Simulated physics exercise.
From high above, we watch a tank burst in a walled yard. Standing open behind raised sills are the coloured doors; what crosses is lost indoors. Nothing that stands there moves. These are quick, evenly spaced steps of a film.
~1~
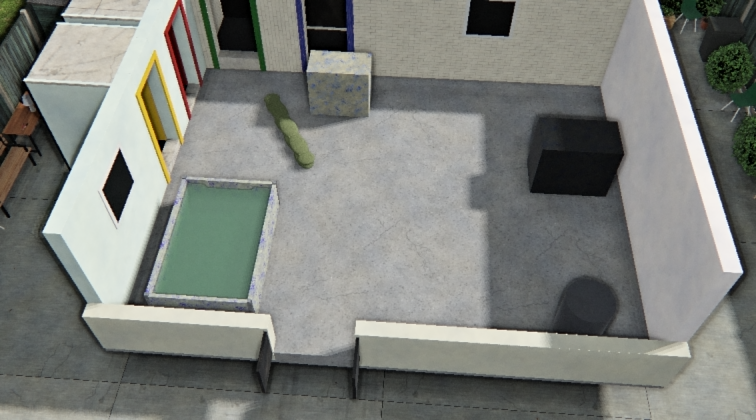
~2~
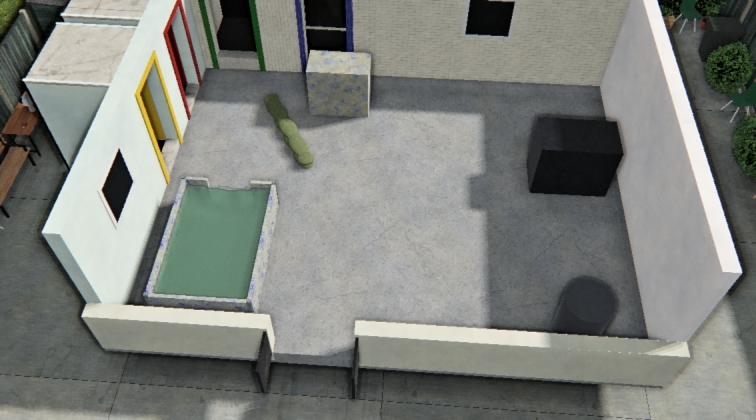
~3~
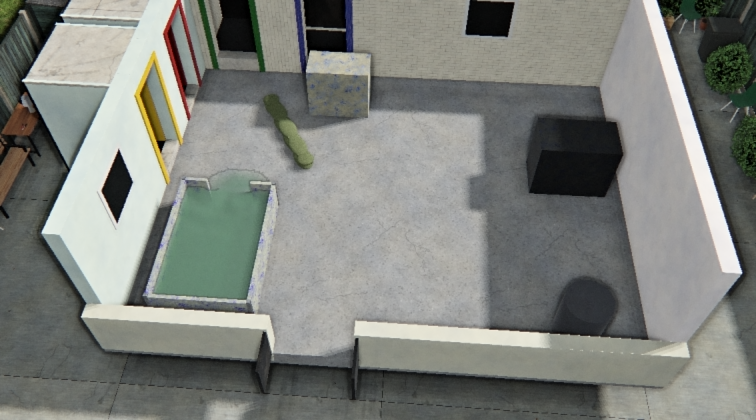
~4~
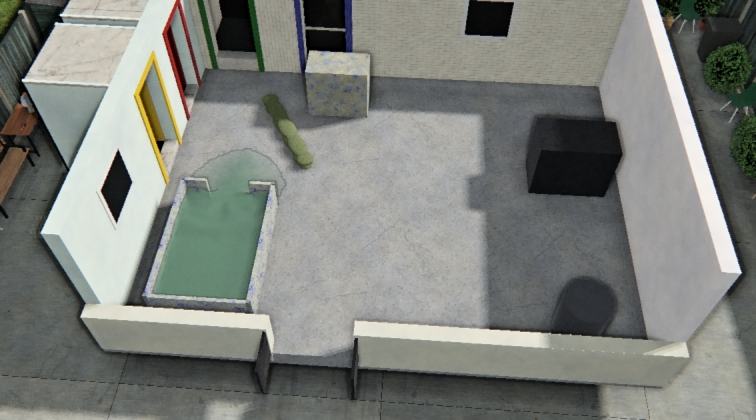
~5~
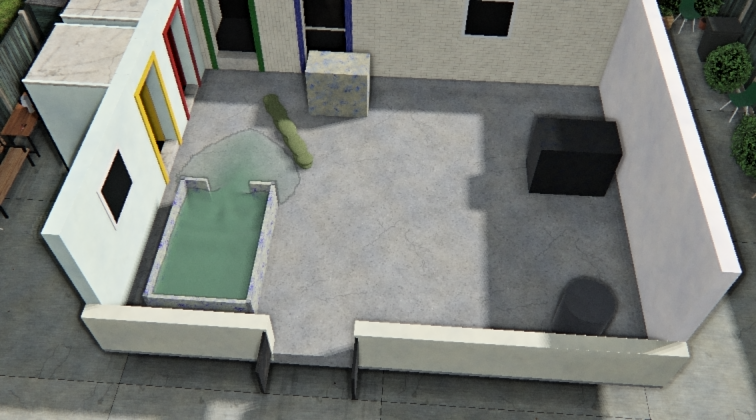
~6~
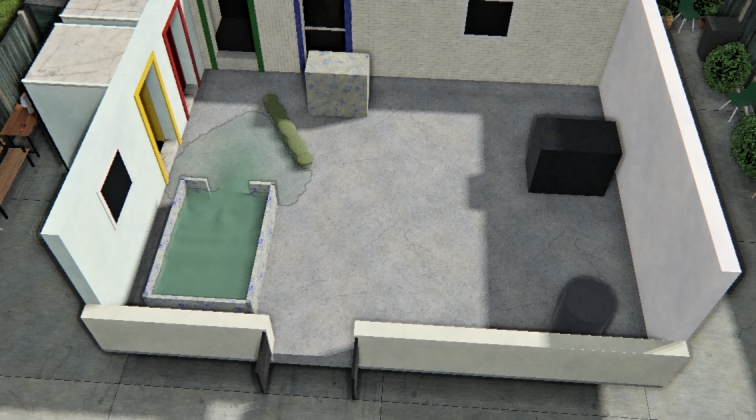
A walled yard held an open tank of still green water until a gap opened in its far side, and water poured out, spreading across the grey floor around the green log-like object.
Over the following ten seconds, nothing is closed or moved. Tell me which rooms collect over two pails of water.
The yellow door will pass two buckets at most. The red door will pass more than two buckets. The blue door will pass two buckets at most. The green door will pass two buckets at most.
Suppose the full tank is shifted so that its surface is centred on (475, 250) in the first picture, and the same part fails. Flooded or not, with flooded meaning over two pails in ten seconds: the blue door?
As far as I can tell, blue stays within limits.
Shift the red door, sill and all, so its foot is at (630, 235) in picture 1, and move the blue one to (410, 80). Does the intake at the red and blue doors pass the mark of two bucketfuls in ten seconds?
My reading: The red door stays within the limit, the blue door stays within the limit.
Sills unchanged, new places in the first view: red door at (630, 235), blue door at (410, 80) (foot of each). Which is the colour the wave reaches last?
Answer: The red-painted one.
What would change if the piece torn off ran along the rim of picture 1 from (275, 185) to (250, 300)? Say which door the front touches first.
The blue one.
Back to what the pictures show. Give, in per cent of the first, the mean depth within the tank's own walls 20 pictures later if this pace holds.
I'd say around 52 per cent.
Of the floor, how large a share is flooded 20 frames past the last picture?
About 20 %.
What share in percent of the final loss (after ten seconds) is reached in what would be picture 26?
Around 25 percent.
A moment on, water covers 15 % of the floor; the yellow door wet at the sill, nothing in, the red door wet at the sill, nothing in, the blue door not reached, the green door wet at the sill, nothing in.
Next, water covers 15 % of the floor; the yellow door wet at the sill, nothing in, the red door under two buckets in, the blue door not reached, the green door wet at the sill, nothing in.
Then, water covers 20 % of the floor; the yellow door wet at the sill, nothing in, the red door over two buckets in, the blue door wet at the sill, nothing in, the green door under two buckets in.
Later, water covers 40 % of the floor; the yellow door wet at the sill, nothing in, the red door far over two buckets in, the blue door wet at the sill, nothing in, the green door under two buckets in.
In the end, water covers 65 % of the floor; the yellow door wet at the sill, nothing in, the red door far over two buckets in, the blue door wet at the sill, nothing in, the green door under two buckets in.
